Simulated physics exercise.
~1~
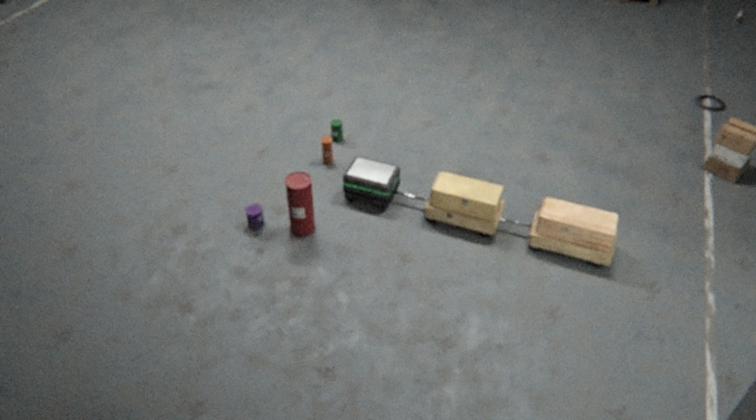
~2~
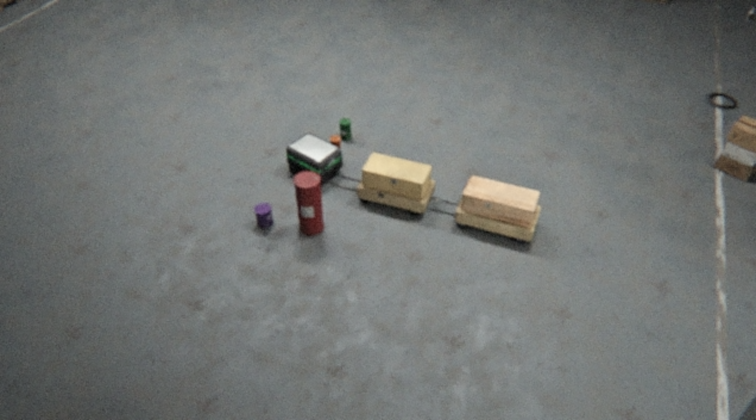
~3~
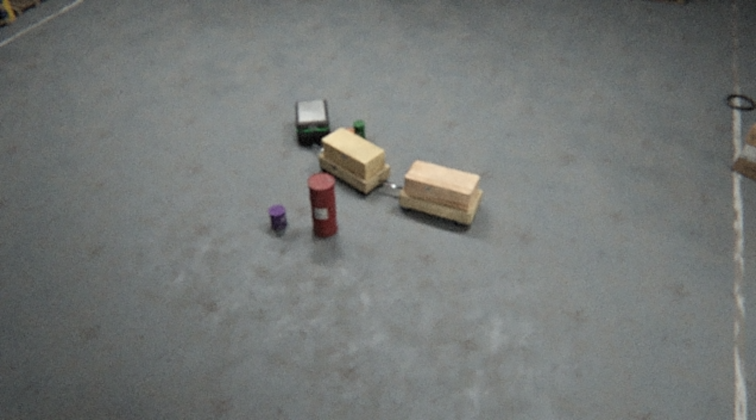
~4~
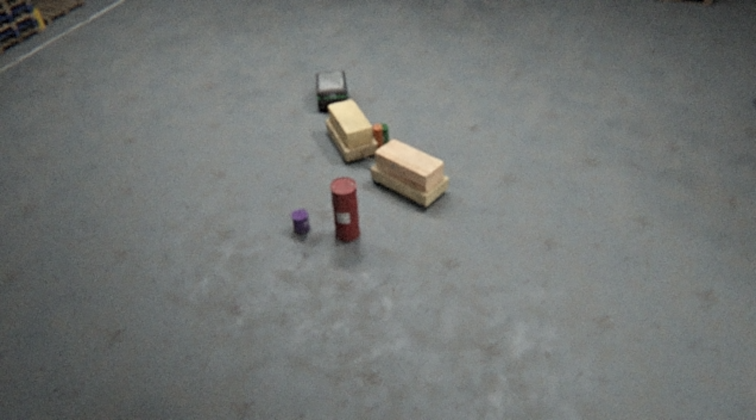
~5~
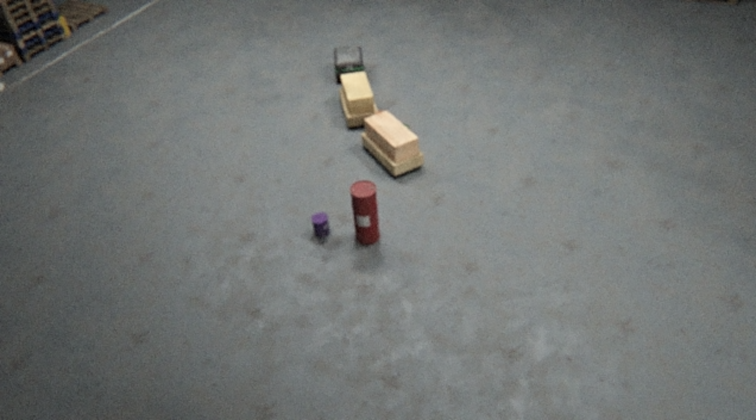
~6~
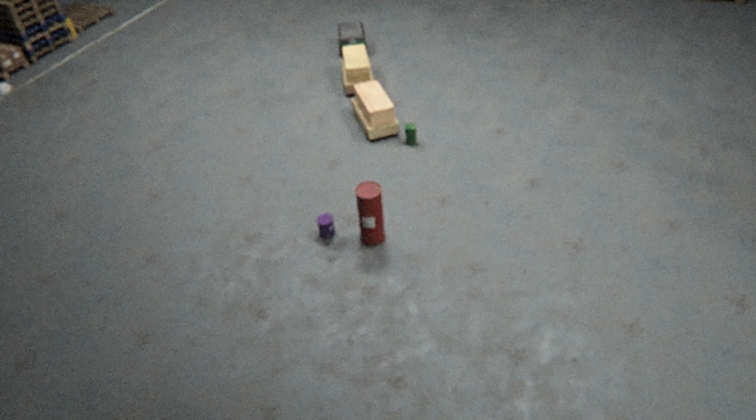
Small tug pulling two loaded carts, curving right past a standing red drum and purple pail, shifting an orange canister, then heading away.
